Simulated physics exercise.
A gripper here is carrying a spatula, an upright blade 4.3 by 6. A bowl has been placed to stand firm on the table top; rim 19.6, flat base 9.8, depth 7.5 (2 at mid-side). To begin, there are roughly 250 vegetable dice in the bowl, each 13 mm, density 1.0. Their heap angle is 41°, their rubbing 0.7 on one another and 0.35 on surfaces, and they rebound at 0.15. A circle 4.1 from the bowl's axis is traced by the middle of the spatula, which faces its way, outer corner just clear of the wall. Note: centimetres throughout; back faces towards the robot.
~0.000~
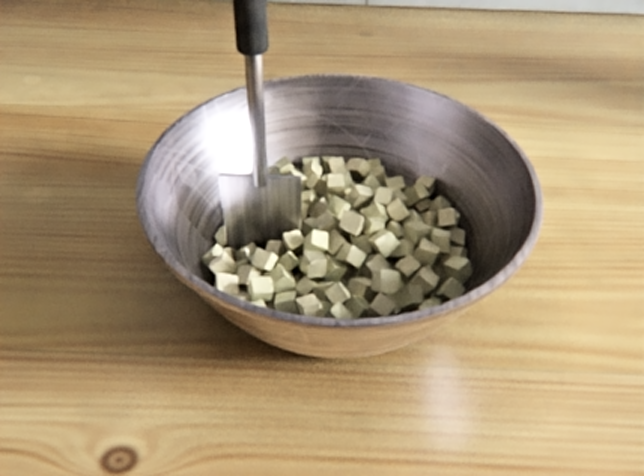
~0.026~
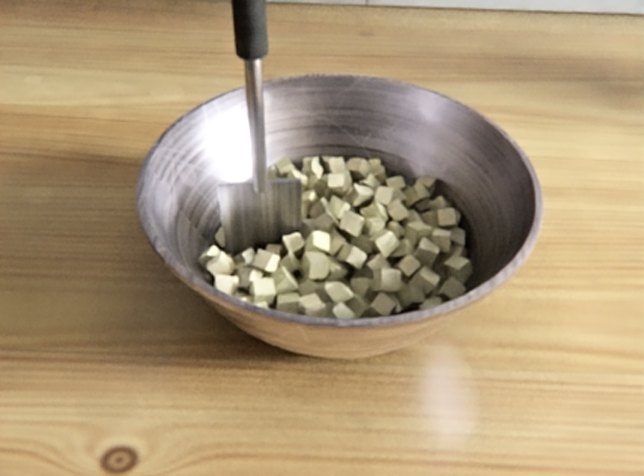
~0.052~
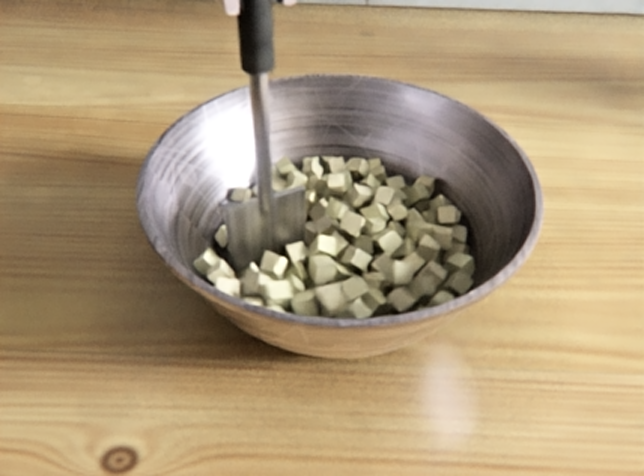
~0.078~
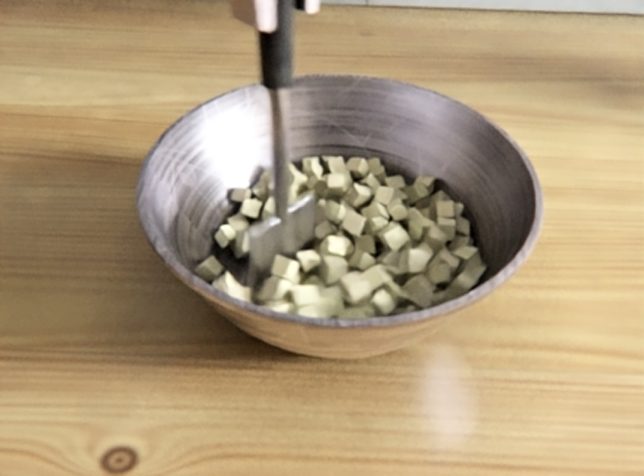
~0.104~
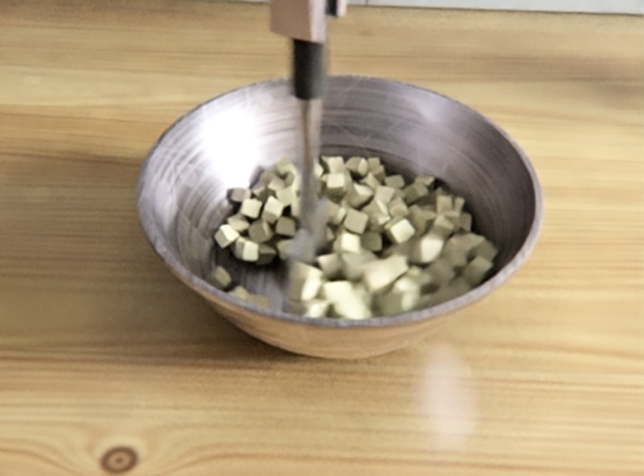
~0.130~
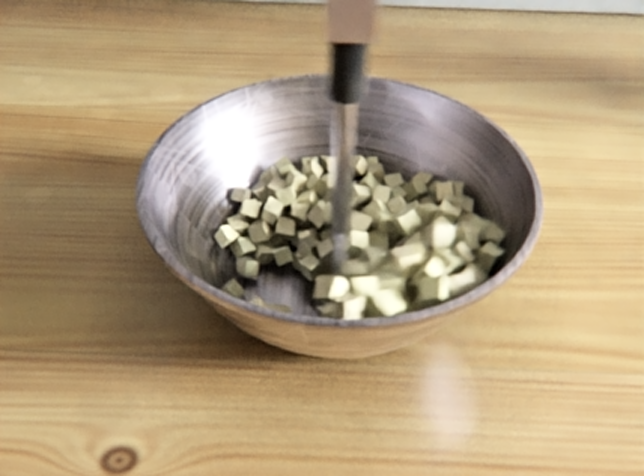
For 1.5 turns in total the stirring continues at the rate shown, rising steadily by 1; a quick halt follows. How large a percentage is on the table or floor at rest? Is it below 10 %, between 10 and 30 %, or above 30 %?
Between 10 and 30 %.
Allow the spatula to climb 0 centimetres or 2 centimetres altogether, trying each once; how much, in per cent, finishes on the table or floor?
20 and 20 %.
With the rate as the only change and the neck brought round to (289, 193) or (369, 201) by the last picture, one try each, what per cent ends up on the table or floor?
Near 5 in a hundred for the first and near 25 in a hundred for the second.
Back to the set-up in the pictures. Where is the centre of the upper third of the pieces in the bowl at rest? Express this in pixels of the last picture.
Around (423, 189).
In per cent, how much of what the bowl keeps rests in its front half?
About 40 per cent.
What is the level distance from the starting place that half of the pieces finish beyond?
Something like 11 centimetres, give or take.
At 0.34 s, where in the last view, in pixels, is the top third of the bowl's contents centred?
About pixel (308, 114).
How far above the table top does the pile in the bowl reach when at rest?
It reaches some 7.0 cm above the table.
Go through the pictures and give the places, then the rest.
In the first picture, spatula neck at (259, 152), 0° round; upper third of the load around (355, 228), from x 215 to 460, top at y 165; 246 in the bowl.
In the second picture, spatula neck at (258, 157), 7° round; upper third of the load around (352, 234), from x 210 to 460, top at y 165.
In the third picture, spatula neck at (264, 173), 26° round; upper third of the load around (358, 253), from x 205 to 460, top at y 165.
In the fourth picture, spatula neck at (281, 189), 48° round; upper third of the load around (368, 265), from x 210 to 470, top at y 165.
In the fifth picture, spatula neck at (308, 200), 70° round; upper third of the load around (384, 270), from x 220 to 485, top at y 165.
In the sixth picture, spatula neck at (341, 204), 91° round; upper third of the load around (414, 264), from x 225 to 490, top at y 165; 246 in the bowl.
By 0.34 s, 264° round, highest piece 9 above the table; 220 in the bowl, 3 on the table or floor, 23 in flight or on the tool.
By 0.55 s, 77° round, highest piece 9 above the table; 204 in the bowl, 38 on the table or floor, 4 in flight or on the tool.
By 0.85 s, 180° round, highest piece 7 above the table; 190 in the bowl, 55 on the table or floor, 1 in flight or on the tool.
By 1.55 s, 180° round, highest piece 7 above the table; 190 in the bowl, 56 on the table or floor.
Final count, 190 in the bowl, 56 on the table or floor. That is 23 % on the table or floor.
